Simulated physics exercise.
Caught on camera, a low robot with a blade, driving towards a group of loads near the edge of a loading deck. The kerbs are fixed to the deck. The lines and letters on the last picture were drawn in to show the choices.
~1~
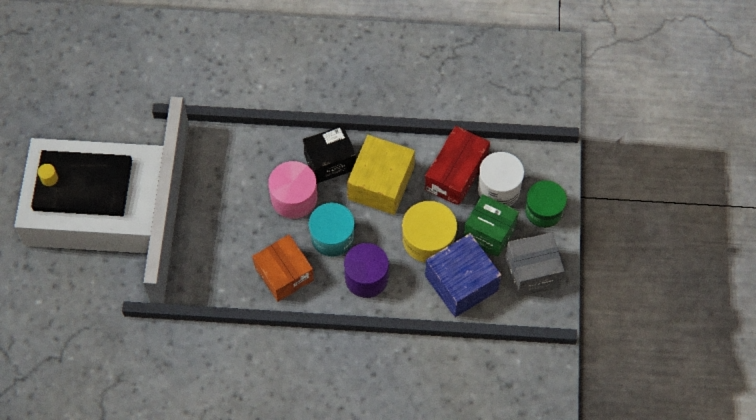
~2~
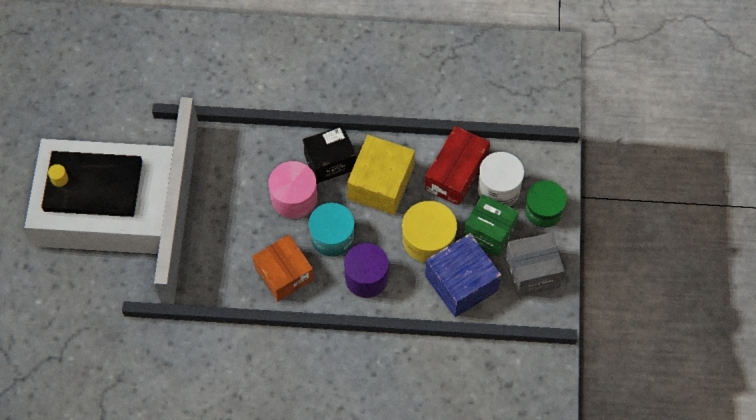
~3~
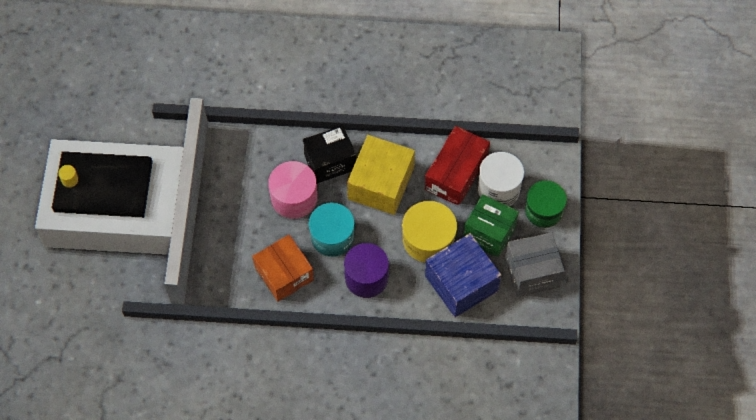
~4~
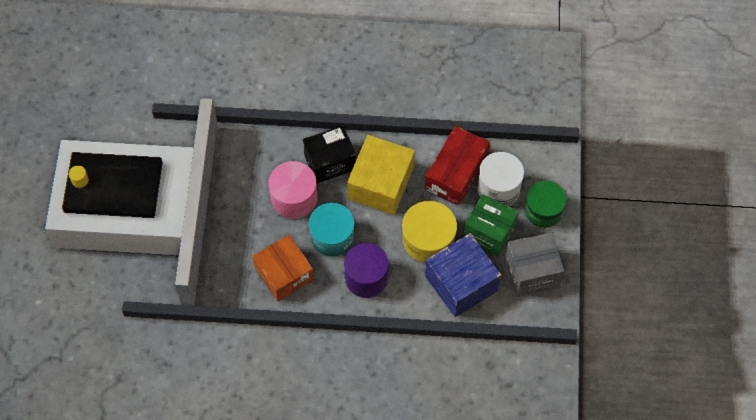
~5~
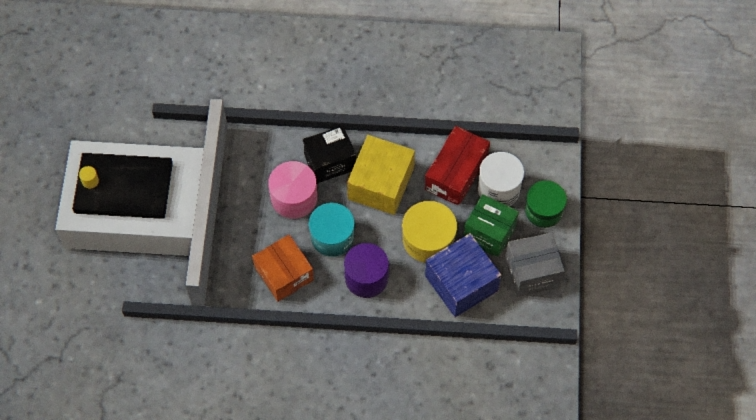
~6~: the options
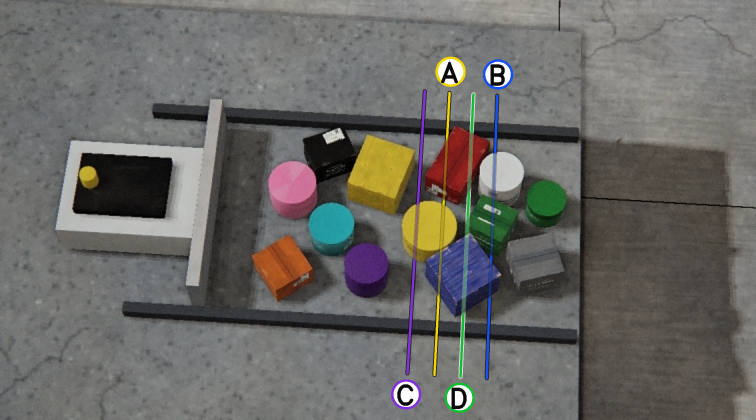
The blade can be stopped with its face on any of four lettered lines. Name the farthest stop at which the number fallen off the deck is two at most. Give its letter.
It can go as far as C.
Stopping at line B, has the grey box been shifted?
Yes.
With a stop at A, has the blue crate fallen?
No.
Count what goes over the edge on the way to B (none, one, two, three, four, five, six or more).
Six or more.
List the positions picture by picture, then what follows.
In the first picture, blue crate (462, 276); pink canister (293, 190); black parcel (329, 155).
In the second picture, robot (99, 183); turquoise pail (332, 230).
In the third picture, robot (109, 184); red parcel (457, 166).
In the fourth picture, robot (120, 184); orange box (283, 268).
In the fifth picture, robot (130, 185); yellow pail (429, 232); green parcel (491, 226); yellow crate (381, 175).
On the copy, A at (442, 228); B at (492, 231); C at (417, 226); D at (467, 229).
On C. First, robot (206, 190); black parcel (336, 153); orange box (313, 274).
Then, robot (281, 194); green pail (555, 209); white pail (524, 181).
Finally, robot (336, 197); green pail (580, 218); grey box (576, 263); none fallen.
By contrast, A drops three; B drops six; D drops six.
